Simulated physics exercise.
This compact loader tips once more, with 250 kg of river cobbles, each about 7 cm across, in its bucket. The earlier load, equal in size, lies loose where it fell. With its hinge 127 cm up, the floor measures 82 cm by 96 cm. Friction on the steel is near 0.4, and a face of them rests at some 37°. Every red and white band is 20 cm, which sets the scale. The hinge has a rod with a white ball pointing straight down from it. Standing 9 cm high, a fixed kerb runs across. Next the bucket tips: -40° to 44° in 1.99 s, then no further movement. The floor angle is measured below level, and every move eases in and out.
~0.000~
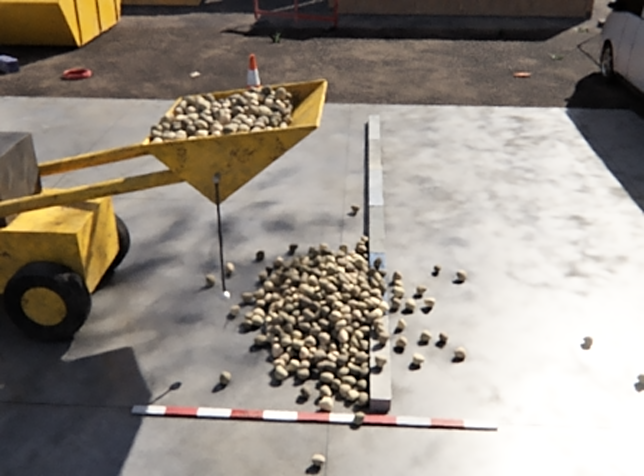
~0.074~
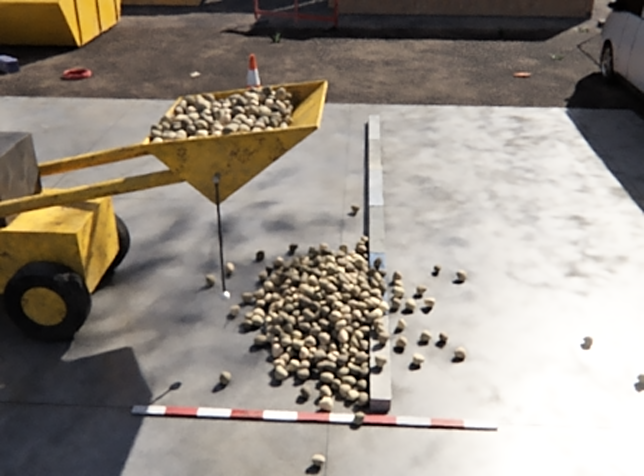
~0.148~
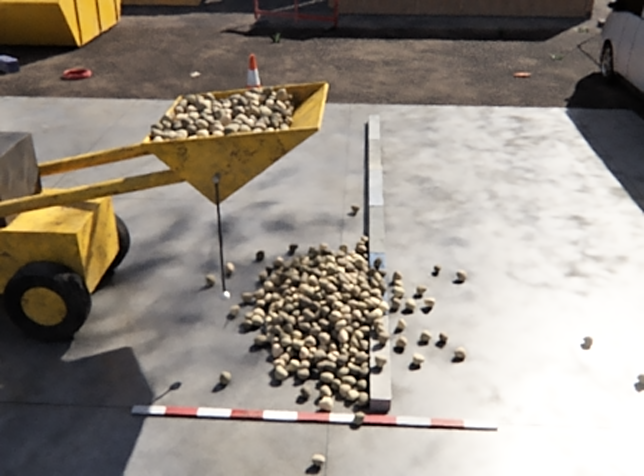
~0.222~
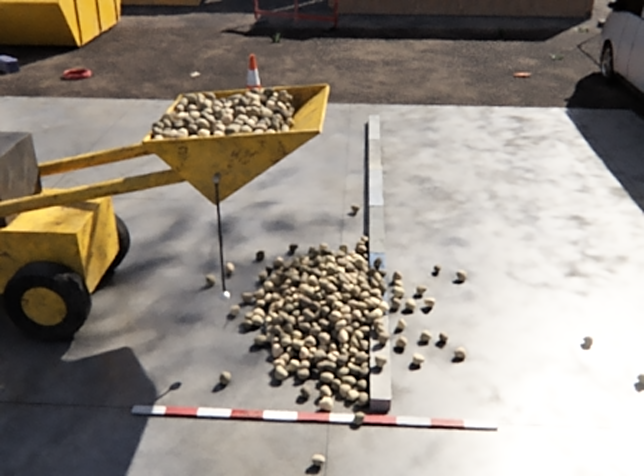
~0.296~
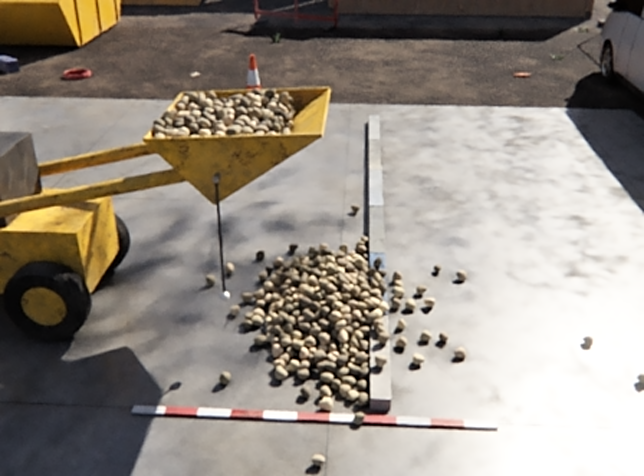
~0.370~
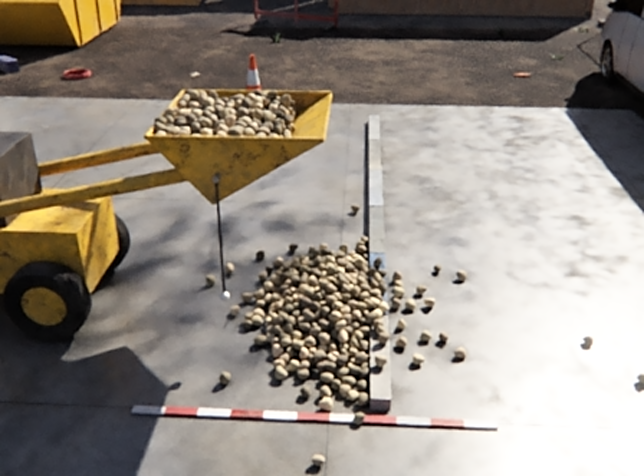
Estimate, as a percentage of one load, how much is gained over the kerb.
Some 33 per cent is added.
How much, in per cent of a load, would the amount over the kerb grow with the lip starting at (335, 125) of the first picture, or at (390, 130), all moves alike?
The first position would add some 50 per cent, the second some 95.
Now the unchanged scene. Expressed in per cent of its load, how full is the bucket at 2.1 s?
It holds some 10 per cent.
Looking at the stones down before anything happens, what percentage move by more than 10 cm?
Some 10 percent, give or take.
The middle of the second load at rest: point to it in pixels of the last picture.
Their middle rests near (358, 298).
After 1.5 s the floor is at 31°; in per cent of one load, 93 in the bucket, 103 on this side of the kerb, 4 over the kerb; the foremost stones are at (481, 315).
After 2.1 s the floor is at 44°; in per cent of one load, 12 in the bucket, 175 on this side of the kerb, 13 over the kerb; the foremost stones are at (487, 318).
After 2.4 s the floor is at 44°; in per cent of one load, 0 in the bucket, 171 on this side of the kerb, 29 over the kerb; the foremost stones are at (505, 314).
After 4.8 s the floor is at 44°; in per cent of one load, 0 in the bucket, 164 on this side of the kerb, 36 over the kerb; the foremost stones are at (550, 345). Net gain over the kerb, 33.
